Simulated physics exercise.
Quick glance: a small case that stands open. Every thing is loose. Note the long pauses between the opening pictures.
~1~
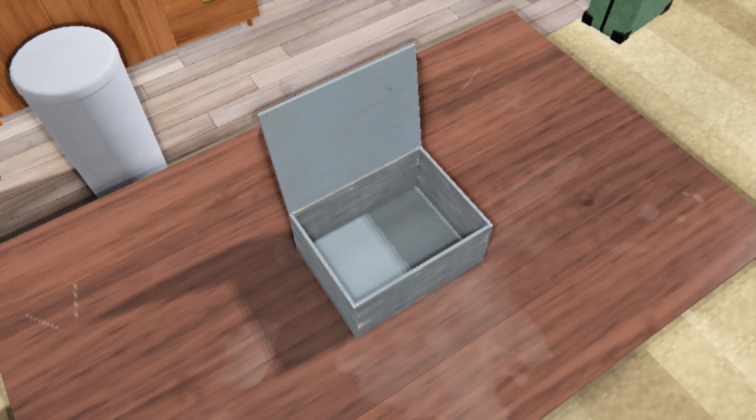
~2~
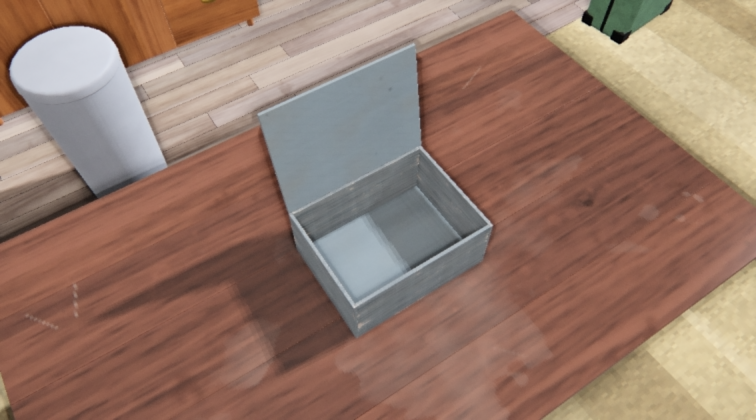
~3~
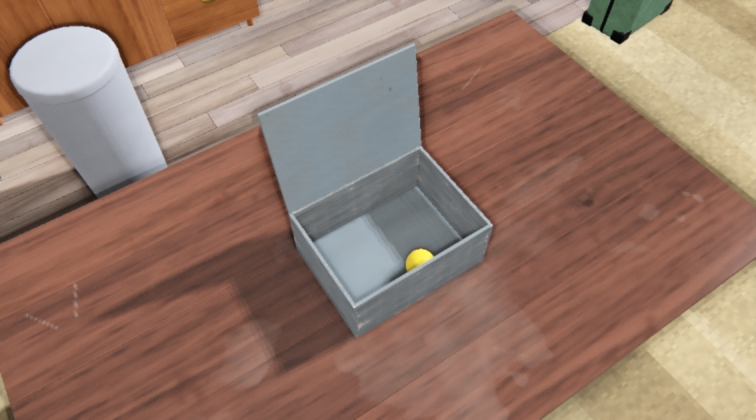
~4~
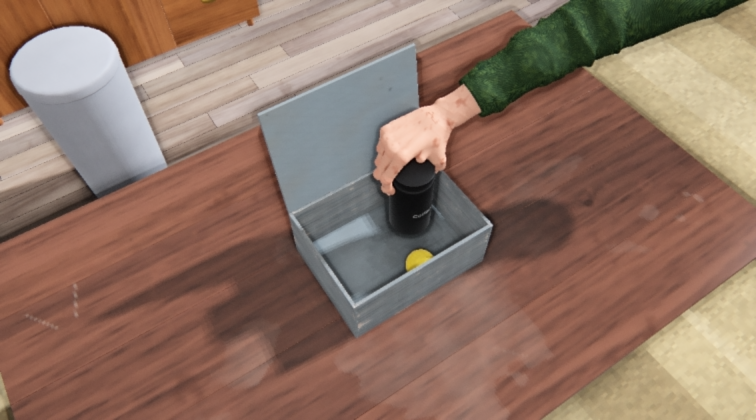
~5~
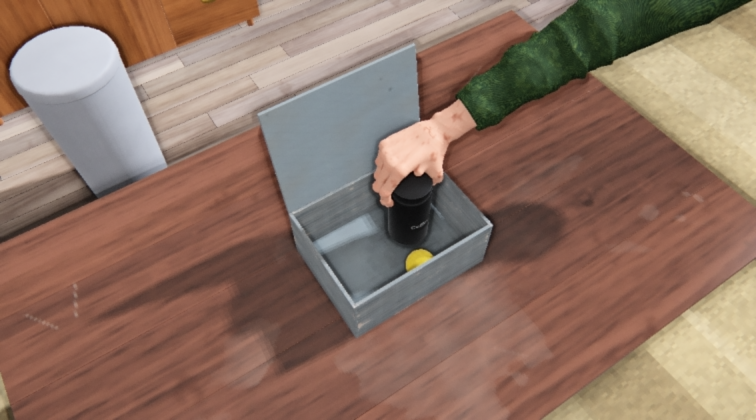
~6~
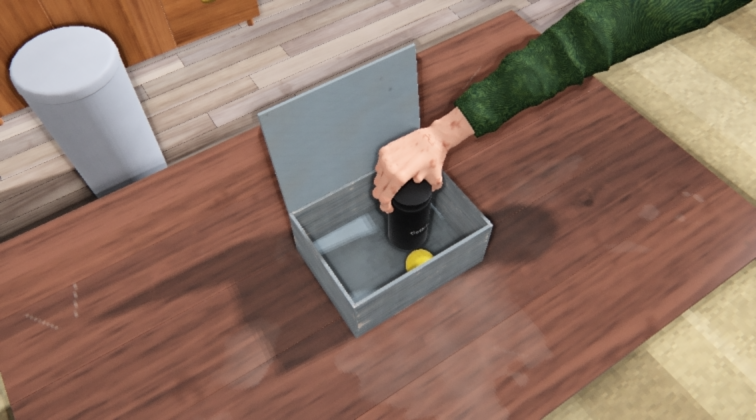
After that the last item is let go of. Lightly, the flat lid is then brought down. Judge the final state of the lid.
The lid does not fit.
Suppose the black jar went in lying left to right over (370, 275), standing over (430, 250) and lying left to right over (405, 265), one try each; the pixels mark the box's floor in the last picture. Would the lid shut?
Trial 1: Lid fully lowered. Trial 2: Lid propped open. Trial 3: Lid fully lowered.
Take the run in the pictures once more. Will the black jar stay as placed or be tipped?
At the finish it holds its orientation.
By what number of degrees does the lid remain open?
Close to 18 degrees.
Then, 0.30 s later than the last frame, black jar tilted by 11° near (399, 214).
Then, 1.20 s later than the last frame, lid starting down; black jar moved about its own width near (405, 224); yellow lemon moved a little.
Then, 1.60 s later than the last frame, lid 64° above the rim; black jar moved about its own width near (405, 224); yellow lemon moved a little.
Then, 1.90 s later than the last frame, lid 18° above the rim; black jar moved about its own width near (405, 224); yellow lemon moved a little.
When it is over, lid 18° above the rim; moved from the start, black jar; yellow lemon as before. End places, in pixels of the last picture, black jar near (405, 224).
